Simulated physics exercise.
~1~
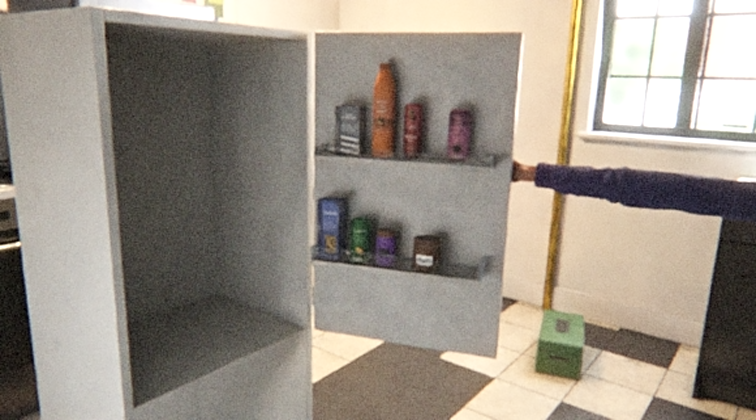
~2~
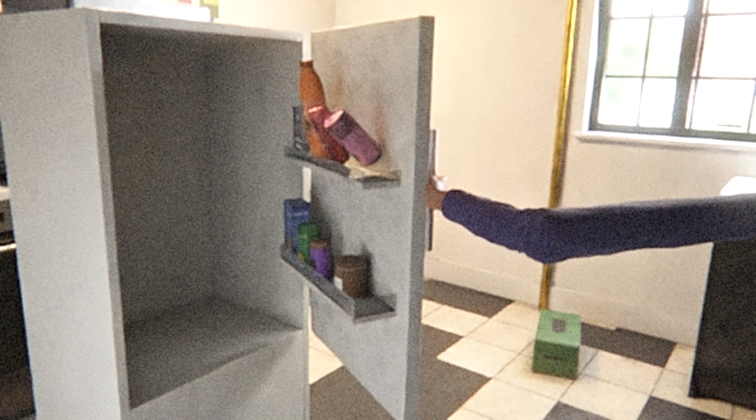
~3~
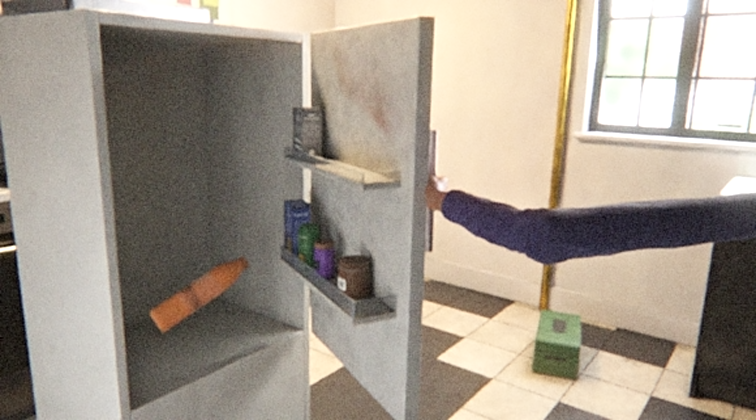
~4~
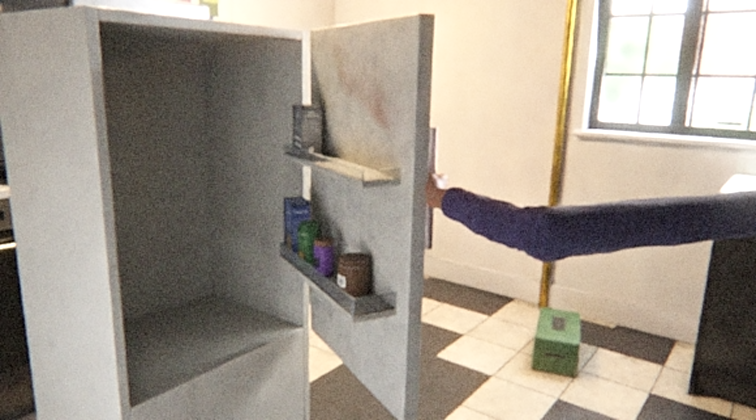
In a kitchen, a hand swings a fridge door partway and three upper-rack containers tumble out.
